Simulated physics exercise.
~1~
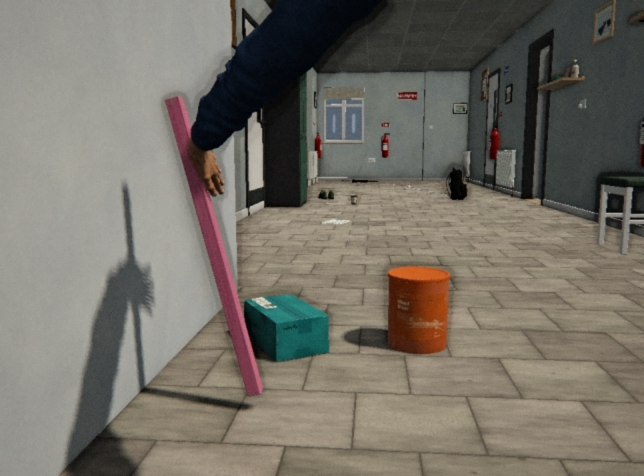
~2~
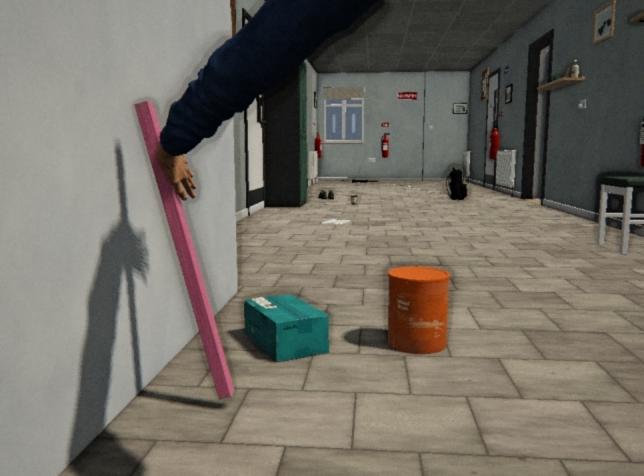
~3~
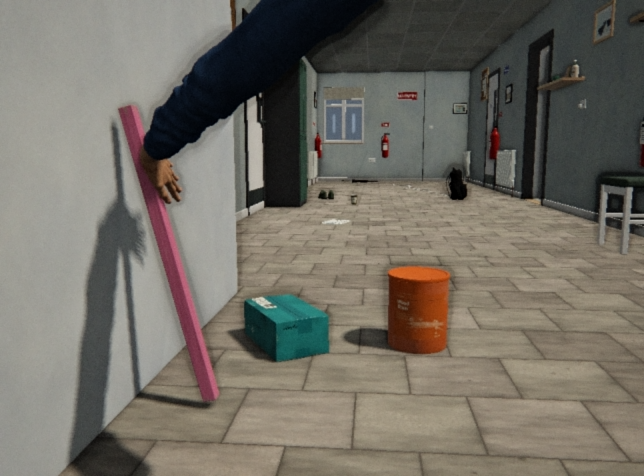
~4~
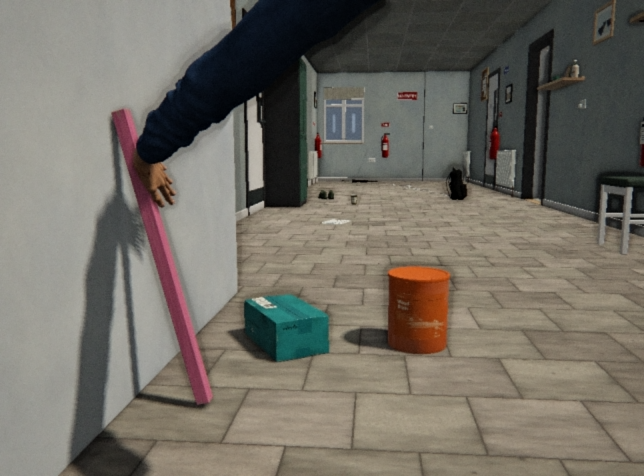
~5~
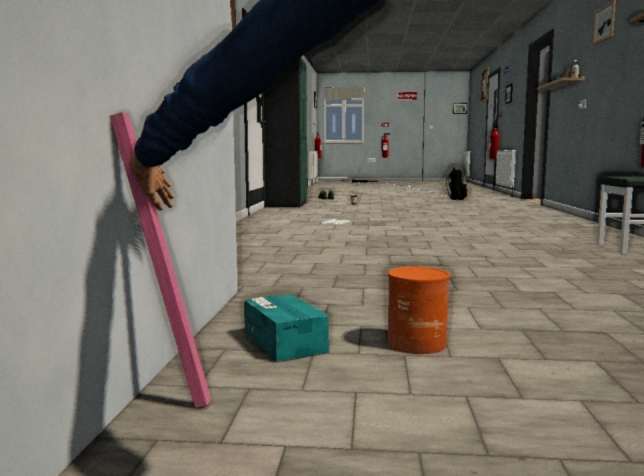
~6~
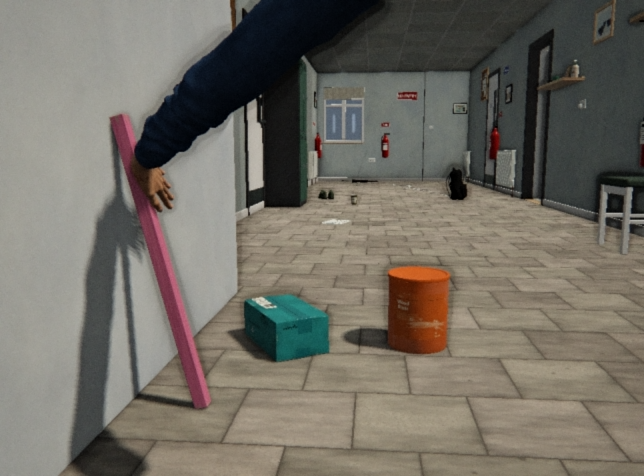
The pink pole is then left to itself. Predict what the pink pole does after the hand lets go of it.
Stays propped.
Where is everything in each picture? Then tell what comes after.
The first frame shows not yet at the wall; pink pole (216, 251); turquoise box (284, 325).
The second frame shows not yet at the wall; pink pole (187, 254); turquoise box (284, 325).
The third frame shows not yet at the wall; pink pole (171, 258); turquoise box (284, 325).
The fourth frame shows not yet at the wall; pink pole (164, 261); turquoise box (284, 325).
The fifth frame shows leant on the wall, still held; pink pole (163, 264); turquoise box (284, 325).
The sixth frame shows leant on the wall, still held; pink pole (162, 266); turquoise box (284, 325).
Then, 0.40 s after the last picture, nothing has stirred.
Then, 0.90 s after the last picture, pink pole resting near (162, 266).
At rest, all 3 in place. Seen from the same camera at the end, pink pole near (162, 266). The pole holds.
